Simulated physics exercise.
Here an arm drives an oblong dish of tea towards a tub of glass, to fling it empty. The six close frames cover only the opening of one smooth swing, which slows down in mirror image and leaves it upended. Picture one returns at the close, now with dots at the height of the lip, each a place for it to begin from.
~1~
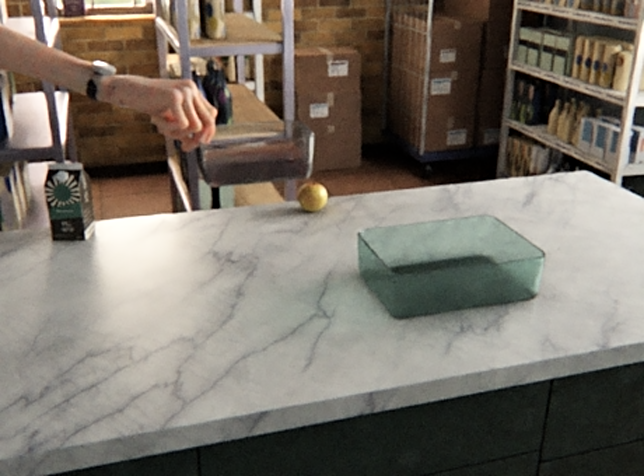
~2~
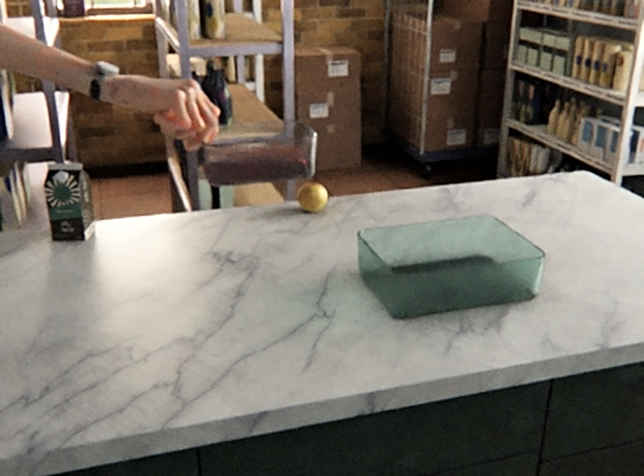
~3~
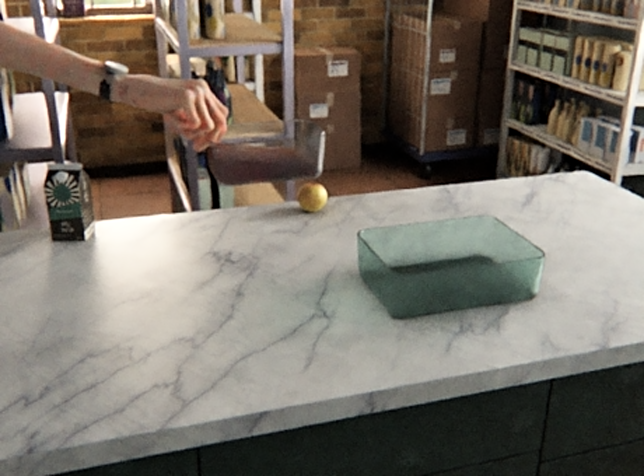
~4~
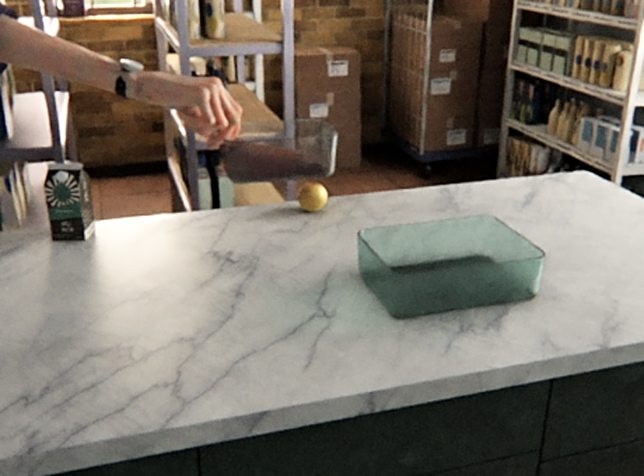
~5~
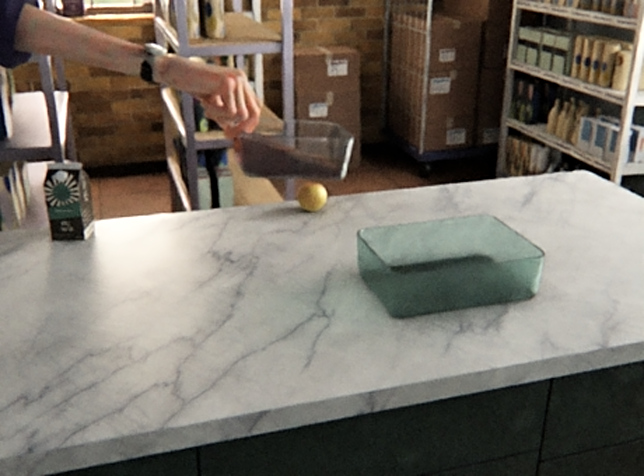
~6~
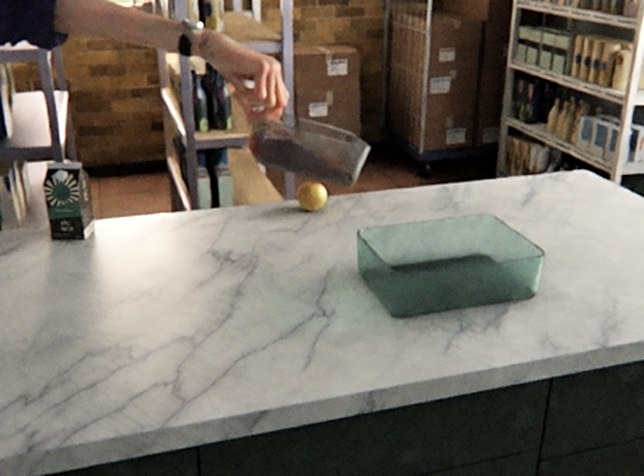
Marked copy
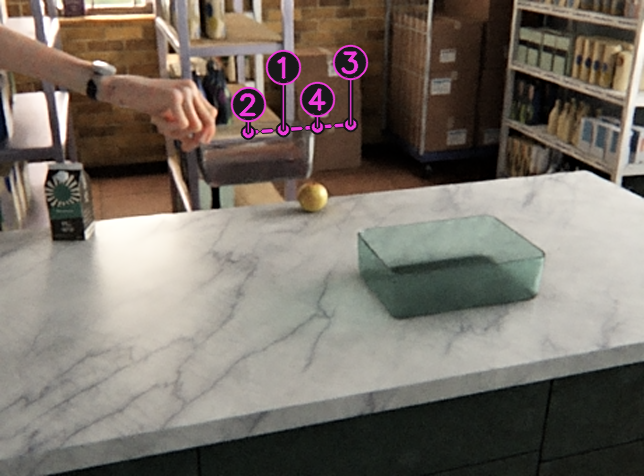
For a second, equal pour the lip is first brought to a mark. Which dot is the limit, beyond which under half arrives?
I would pick spot 2.
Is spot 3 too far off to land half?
No.
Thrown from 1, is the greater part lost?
No.
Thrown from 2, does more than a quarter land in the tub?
Yes, clearly.
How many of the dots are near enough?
All four.
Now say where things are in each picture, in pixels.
In the first picture, upright, lip at (306, 128); tub from (390, 317) to (536, 295); nothing has left yet.
In the second picture, upright, lip at (308, 127); nothing has left yet.
In the third picture, upright, lip at (316, 127); nothing has left yet.
In the fourth picture, upright, lip at (329, 126); nothing has left yet.
In the fifth picture, tipped about 7°, lip at (344, 131); nothing has left yet.
In the sixth picture, tipped about 19°, lip at (360, 140); nothing has left yet.
In magenta, 1 at (283, 129); 2 at (248, 132); 3 at (350, 124); 4 at (317, 127).
If 1 is chosen, about 74 % lands in the tub, 17 % falls short and 9 % goes beside or beyond.
If 2 is chosen, about 67 % lands in the tub, 25 % falls short and 8 % goes beside or beyond.
If 3 is chosen, about 90 % lands in the tub, 6 % falls short and 4 % goes beside or beyond.
If 4 is chosen, about 76 % lands in the tub, 12 % falls short and 13 % goes beside or beyond.
